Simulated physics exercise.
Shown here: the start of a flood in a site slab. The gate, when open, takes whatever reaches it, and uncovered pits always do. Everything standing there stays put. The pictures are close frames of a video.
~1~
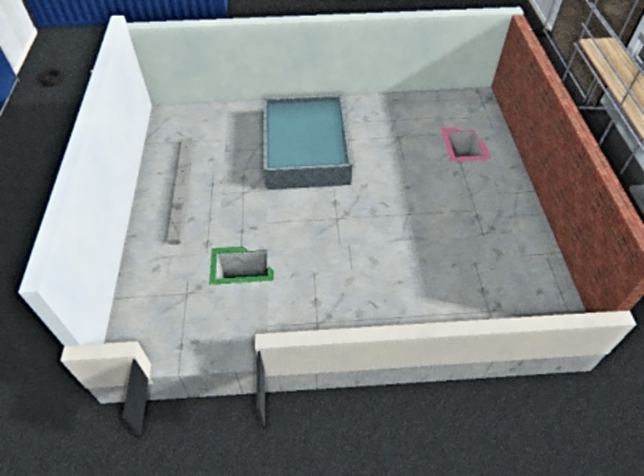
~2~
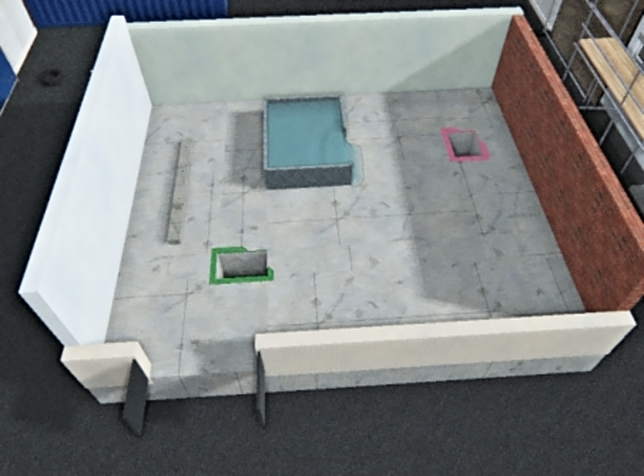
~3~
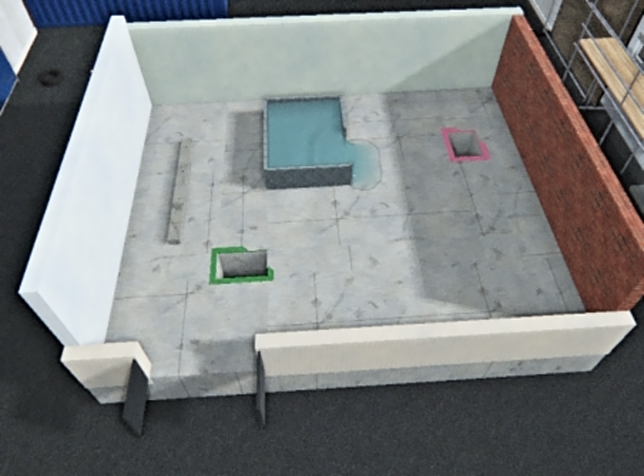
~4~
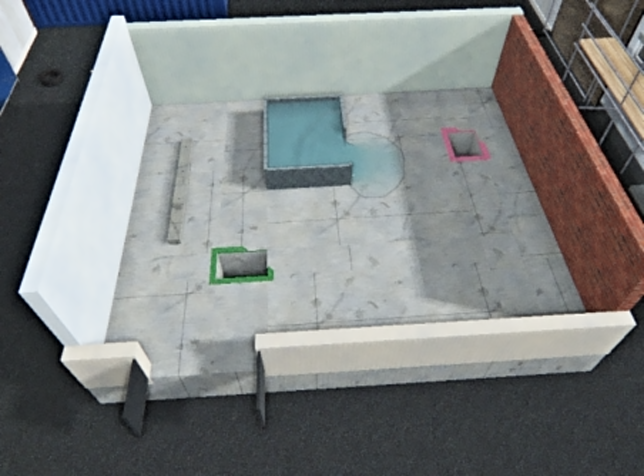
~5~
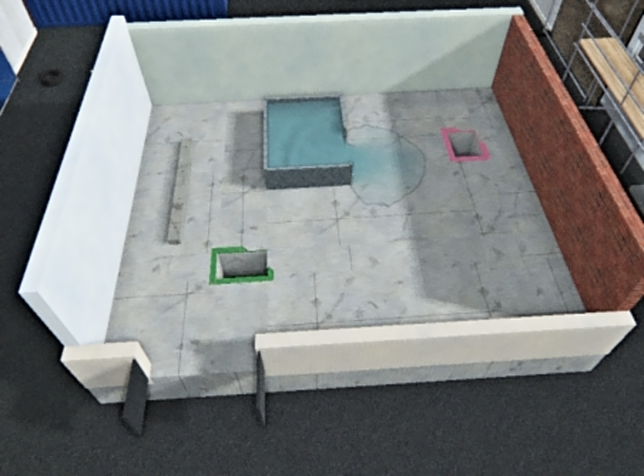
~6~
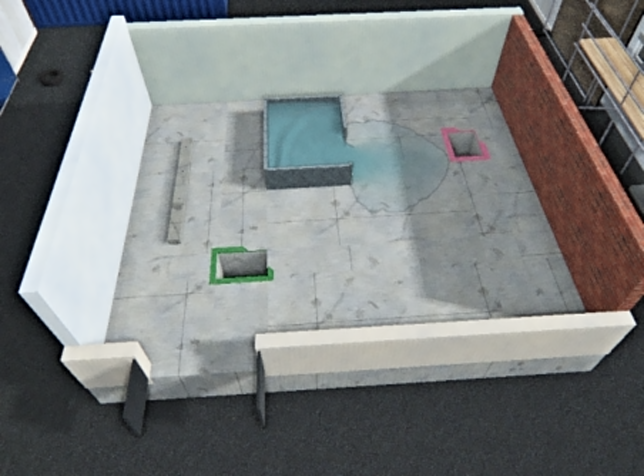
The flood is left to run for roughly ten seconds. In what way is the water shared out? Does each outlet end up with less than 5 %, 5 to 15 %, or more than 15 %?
In order: The gate gets hardly any of it - below five per cent. The green pit gets hardly any of it - below five per cent. The pink pit gets a big share of it - past fifteen per cent.
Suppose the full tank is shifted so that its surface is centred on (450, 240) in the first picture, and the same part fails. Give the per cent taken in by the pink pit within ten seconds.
Within ten seconds the pink pit takes 15 percent of the total.
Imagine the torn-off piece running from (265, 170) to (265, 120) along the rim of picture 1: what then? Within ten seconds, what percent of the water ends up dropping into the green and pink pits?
Green 14 %, pink 0 %.
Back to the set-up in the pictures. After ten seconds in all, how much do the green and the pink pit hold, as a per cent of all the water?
Estimates: 2 % and 24 %.
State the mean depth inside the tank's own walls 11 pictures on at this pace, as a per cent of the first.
Near 58 in a hundred.
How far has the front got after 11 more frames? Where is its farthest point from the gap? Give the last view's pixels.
Close to (552, 233).
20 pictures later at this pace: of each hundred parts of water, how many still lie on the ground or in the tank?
I'd say around 90 per cent.
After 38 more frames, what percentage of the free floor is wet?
I'd put it at roughly 40 per cent.
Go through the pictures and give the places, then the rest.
In the first frame, the tank at (306, 133) is whole and still.
In the second frame, water pours out at (346, 159) and has run to (353, 146).
In the third frame, water pours out at (346, 160) and has run to (369, 145).
In the fourth frame, water pours out at (346, 160) and has run to (397, 151).
In the fifth frame, the front is at (421, 159), out from the gap at (346, 160).
In the sixth frame, the front is at (442, 154), out from the gap at (346, 160).
A moment on, water covers 15 % of the floor; the gate 0 %, the green pit 0 %, the pink pit 2 %.
Next, water covers 25 % of the floor; the gate 0 %, the green pit 0 %, the pink pit 6 %.
Then, water covers 35 % of the floor; the gate 0 %, the green pit 0 %, the pink pit 10 %.
Later, water covers 40 % of the floor; the gate 0 %, the green pit 0 %, the pink pit 16 %.
In the end, water covers 65 % of the floor; the gate 1 %, the green pit 2 %, the pink pit 25 %.
